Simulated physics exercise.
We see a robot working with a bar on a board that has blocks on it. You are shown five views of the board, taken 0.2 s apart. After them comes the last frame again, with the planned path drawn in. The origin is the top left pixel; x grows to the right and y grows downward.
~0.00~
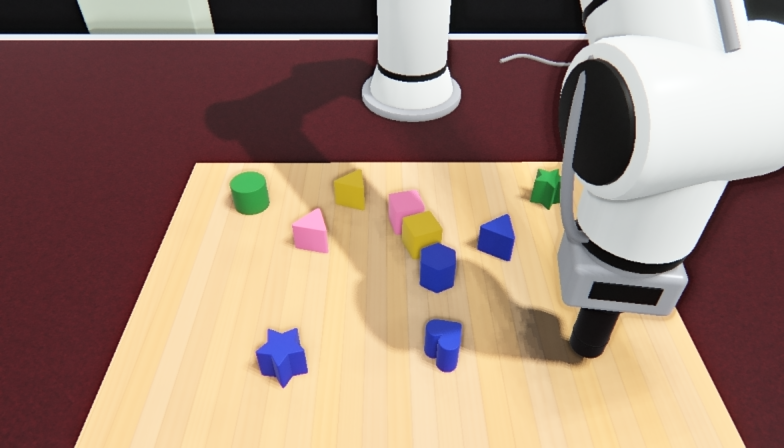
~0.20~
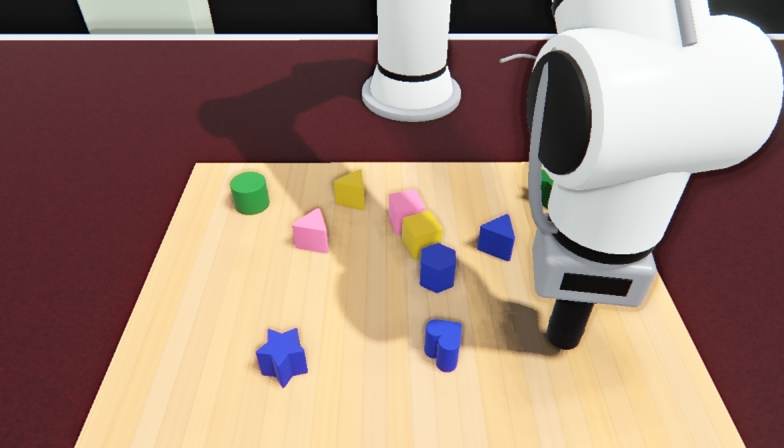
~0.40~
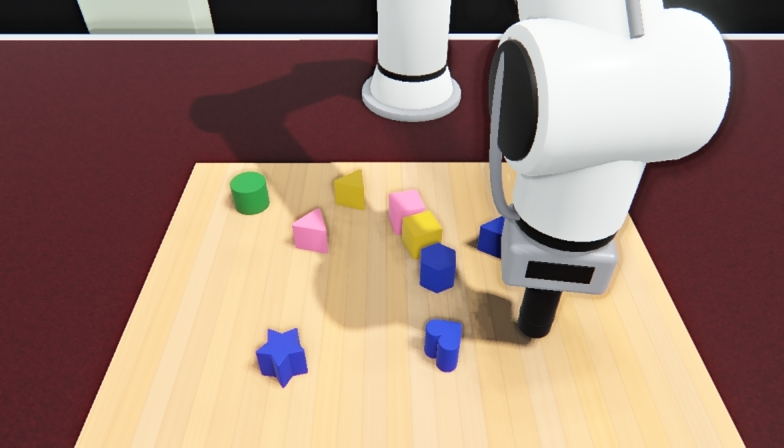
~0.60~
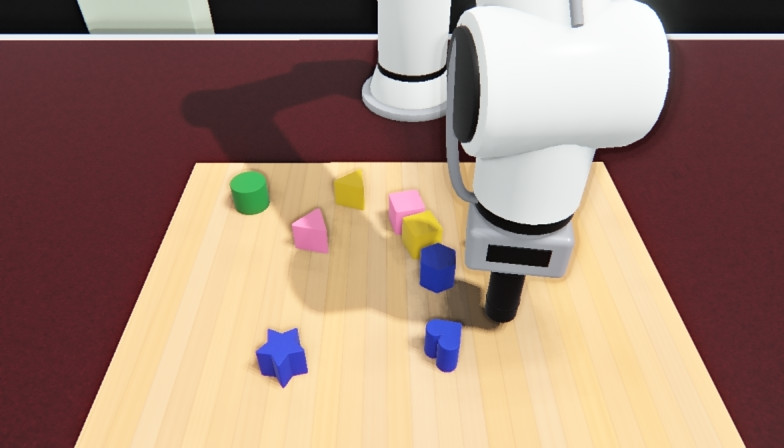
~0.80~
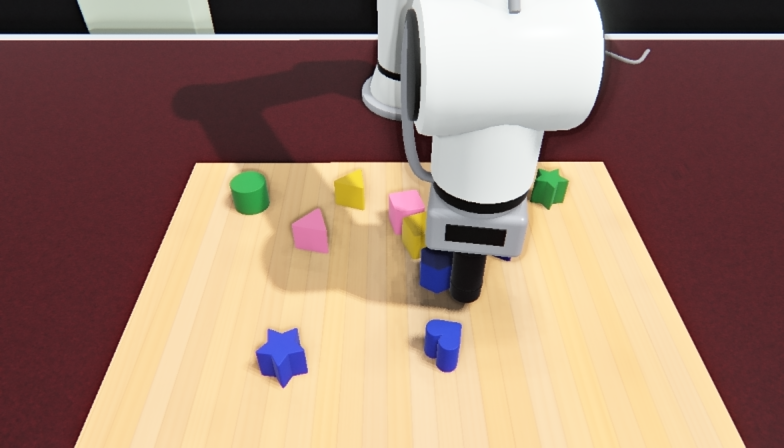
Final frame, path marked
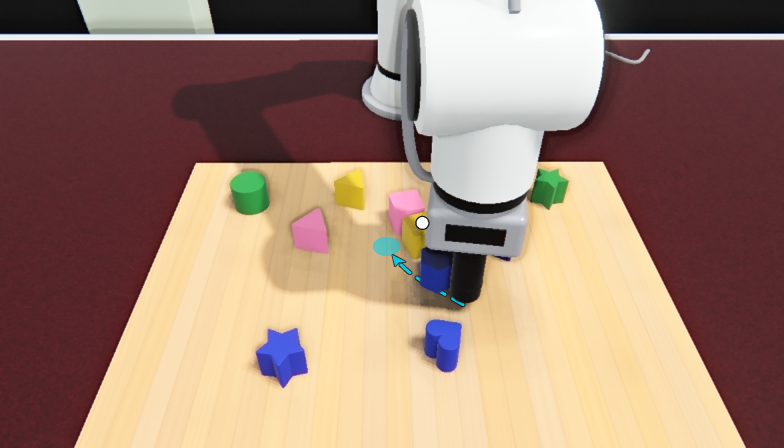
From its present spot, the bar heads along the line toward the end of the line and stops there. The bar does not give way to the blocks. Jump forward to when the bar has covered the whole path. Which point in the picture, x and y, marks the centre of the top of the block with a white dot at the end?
Pixel (404, 186).
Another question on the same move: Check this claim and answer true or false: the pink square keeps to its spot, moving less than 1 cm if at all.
This is false.
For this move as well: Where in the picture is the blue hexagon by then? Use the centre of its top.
I'd expect the centre of its top face to be at (386, 202).
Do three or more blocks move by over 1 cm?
Yes, I think so.
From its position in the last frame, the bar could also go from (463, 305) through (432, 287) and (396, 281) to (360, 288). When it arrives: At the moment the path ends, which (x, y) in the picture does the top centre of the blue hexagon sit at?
The top centre is at (393, 235).
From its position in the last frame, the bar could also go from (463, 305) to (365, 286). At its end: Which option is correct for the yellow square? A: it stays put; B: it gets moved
A: It stays put.
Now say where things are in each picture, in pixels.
The first picture shows bar tip at (586, 345); block tops, pink square at (407, 200); yellow square at (422, 223); blue hexagon at (439, 256); blue heart at (446, 332).
The second picture shows bar at (563, 337); blocks unchanged.
The third picture shows bar at (533, 326); blocks unchanged.
The fourth picture shows bar at (500, 312); blocks unchanged.
The fifth picture shows bar at (465, 293); pink square at (407, 200); yellow square at (422, 223); blue hexagon at (439, 256); blue heart at (446, 332).
Path on the board, from (463, 305) by way of (432, 287) and (404, 268) to (387, 246); the dot is on the yellow square.
The first path, step by step. One third of the way, bar at (433, 275); yellow square at (420, 219), turned 15° clockwise; blue hexagon at (420, 242), turned 15° clockwise.
Two thirds of the way, bar at (404, 255); pink square at (404, 184), turned 20° clockwise; yellow square at (408, 203), turned 30° clockwise; blue hexagon at (398, 223), turned 35° clockwise.
At the end, bar at (387, 234); pink square at (408, 169), turned 35° clockwise; yellow square at (404, 186), turned 45° clockwise; blue hexagon at (386, 202), turned 50° clockwise; blue heart in place.
